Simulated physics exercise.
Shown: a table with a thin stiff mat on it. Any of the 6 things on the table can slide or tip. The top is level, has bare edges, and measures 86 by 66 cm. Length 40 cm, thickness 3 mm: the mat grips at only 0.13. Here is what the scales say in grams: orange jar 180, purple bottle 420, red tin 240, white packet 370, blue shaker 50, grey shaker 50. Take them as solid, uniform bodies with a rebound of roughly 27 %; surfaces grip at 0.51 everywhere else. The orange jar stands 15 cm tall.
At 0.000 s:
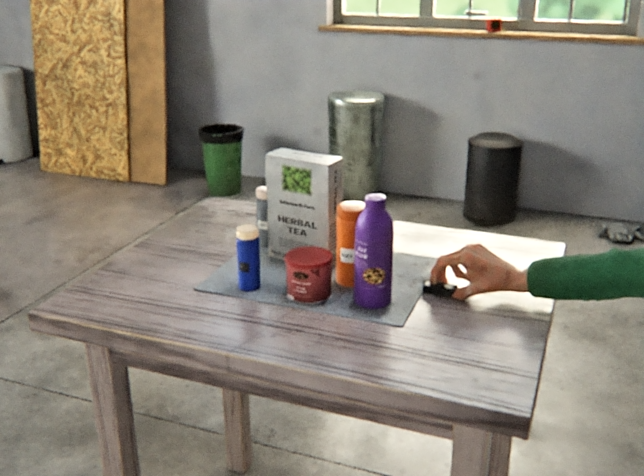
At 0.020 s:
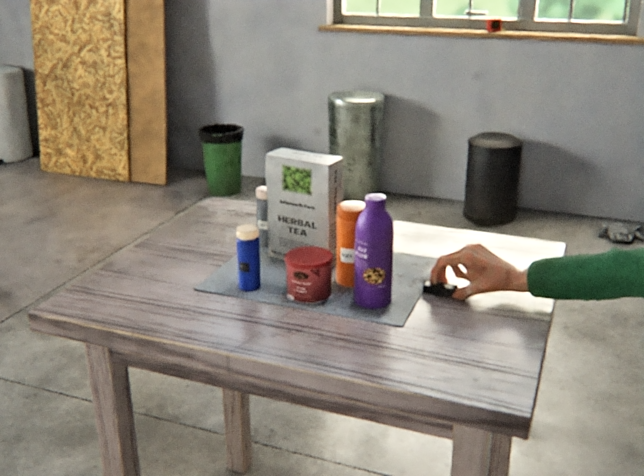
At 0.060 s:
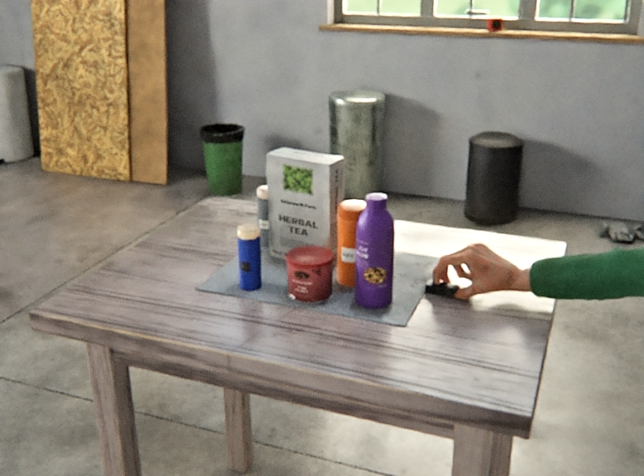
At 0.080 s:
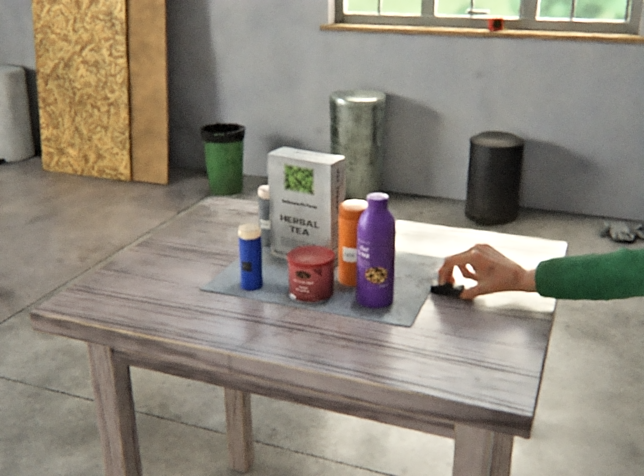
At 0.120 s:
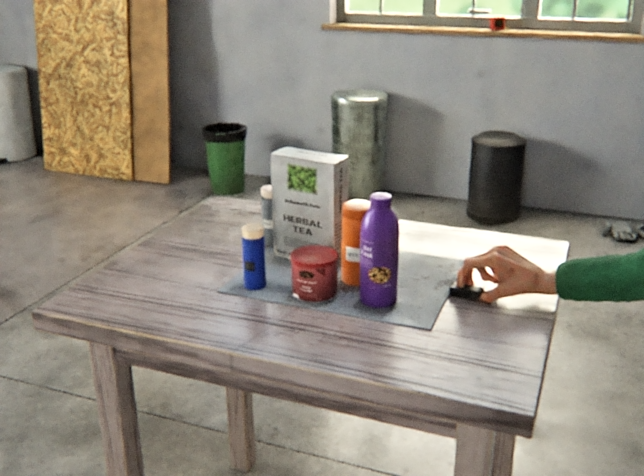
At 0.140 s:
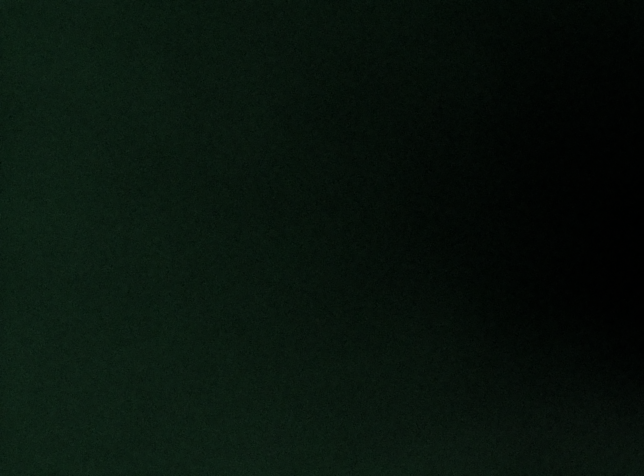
A hand slides the grey mat right from under grouped containers before the view goes dark.
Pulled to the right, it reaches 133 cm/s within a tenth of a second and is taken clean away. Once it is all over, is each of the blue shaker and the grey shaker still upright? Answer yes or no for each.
Blue shaker - yes; grey shaker - yes.
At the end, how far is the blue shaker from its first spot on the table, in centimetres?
It ends about 2 centimetres from where it started.
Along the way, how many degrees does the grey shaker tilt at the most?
The peak lean comes to some 4 degrees.
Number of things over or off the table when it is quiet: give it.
The number is 0.
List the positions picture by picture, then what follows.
Mat out by 0 cm; blue shaker (249, 258), in the first frame.
Mat out by 0 cm; red tin (309, 275); white packet (305, 209), in the second frame.
Mat out by 0 cm; orange jar (353, 243); purple bottle (375, 250), in the third frame.
Mat out by 1 cm; red tin (311, 275); white packet (307, 208), in the fourth frame.
Mat out by 4 cm; orange jar (358, 243); purple bottle (380, 249), in the fifth frame.
Mat out by 7 cm, in the sixth frame.
By 0.34 s, mat out by 33 cm; blue shaker tilted 5° near (266, 259); orange jar 6 cm from its spot; purple bottle 6 cm from its spot.
By 0.54 s, mat out by 60 cm; blue shaker 2 cm from its spot near (264, 259); purple bottle tilted 9°; orange jar tilted 10°.
When it is over (1.9 s), not toppled but over 6 cm from the start, orange jar and purple bottle; the other 4 within 6 cm of the start. End places, in pixels of the last picture, blue shaker near (263, 259), grey shaker near (275, 218).
